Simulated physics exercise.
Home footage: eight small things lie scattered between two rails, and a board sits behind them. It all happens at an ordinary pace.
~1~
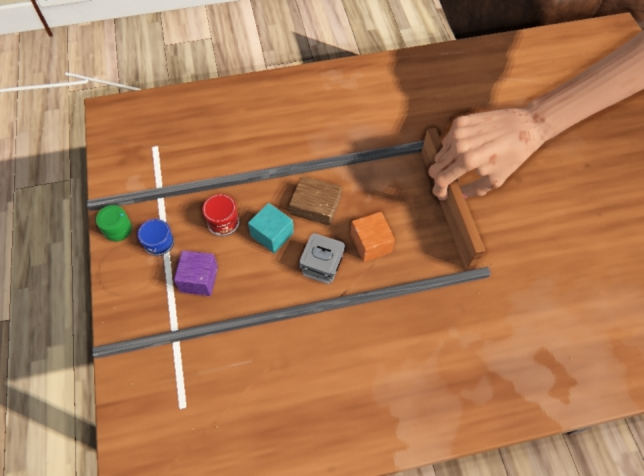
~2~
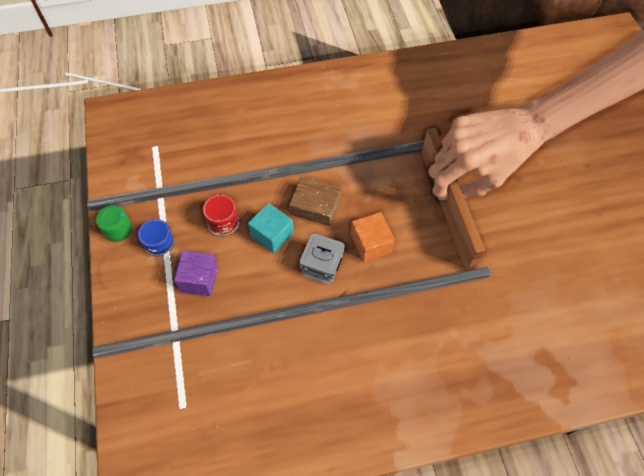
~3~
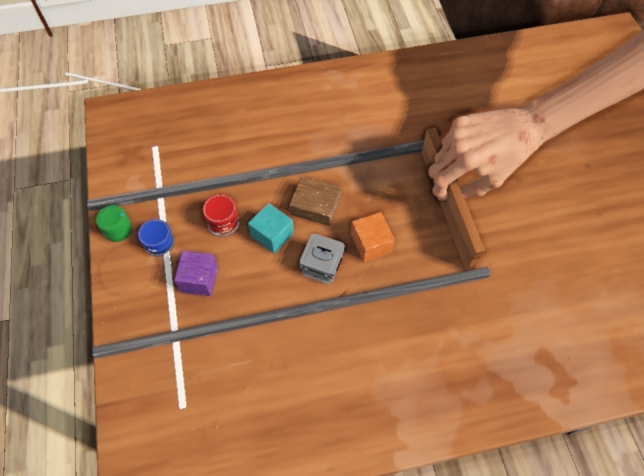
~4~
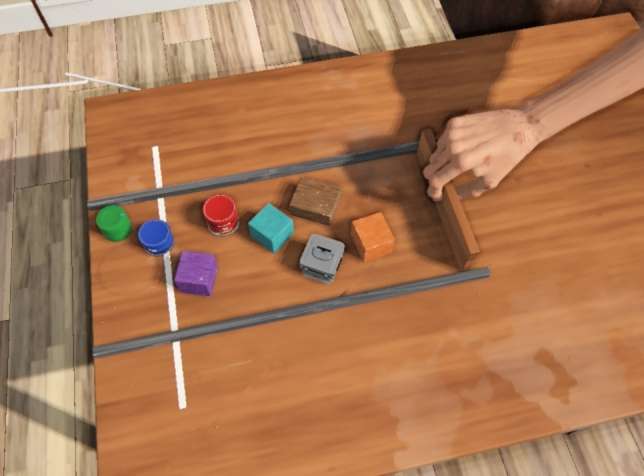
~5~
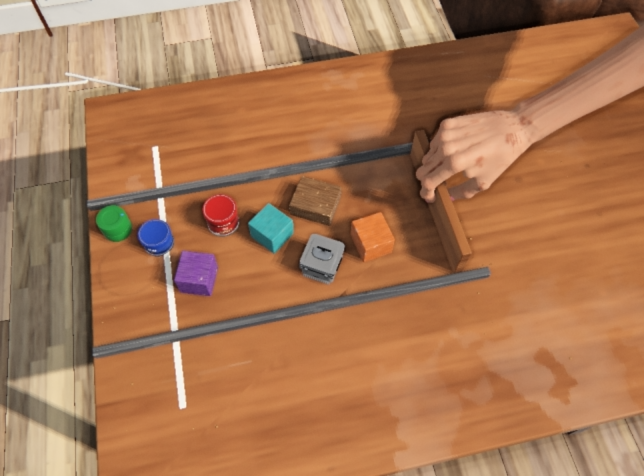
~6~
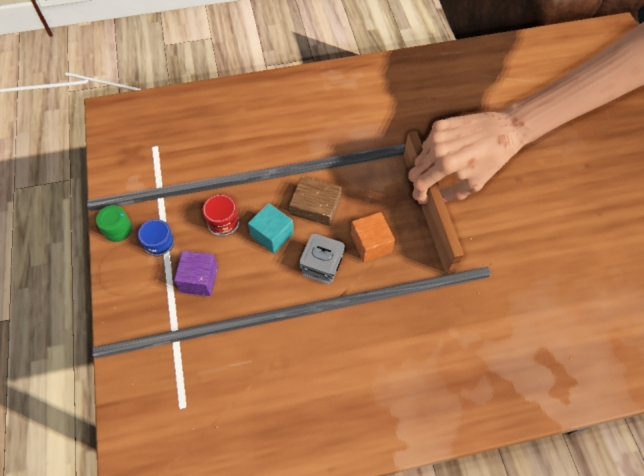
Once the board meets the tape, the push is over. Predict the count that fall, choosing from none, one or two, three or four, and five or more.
The count that fall is one or two.
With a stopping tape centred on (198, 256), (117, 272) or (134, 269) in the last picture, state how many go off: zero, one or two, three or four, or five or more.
Not one; 5 or more; five or over.
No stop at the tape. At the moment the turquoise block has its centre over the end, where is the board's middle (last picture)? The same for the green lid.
The middle is at (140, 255) when it's the turquoise block, and at (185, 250) when it's the green lid.
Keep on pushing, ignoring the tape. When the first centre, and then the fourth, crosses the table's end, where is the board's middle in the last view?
I'd put the first at about (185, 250) and the next at about (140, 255).
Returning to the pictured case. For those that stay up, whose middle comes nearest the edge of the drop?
That would be the blue pot, the foremost.
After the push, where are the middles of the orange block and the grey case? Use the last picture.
Orange block: (150, 277); grey case: (152, 315).
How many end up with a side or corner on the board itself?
Contact count: 3.
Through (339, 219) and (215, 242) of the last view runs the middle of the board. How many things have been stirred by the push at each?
In order, the tallies are 3 and 7.
Soon after, none off yet; green lid at rest near (114, 224); blue pot at rest near (157, 238); purple block at rest near (197, 274).
In the end, the number that fall off is one or two; gone, green lid.
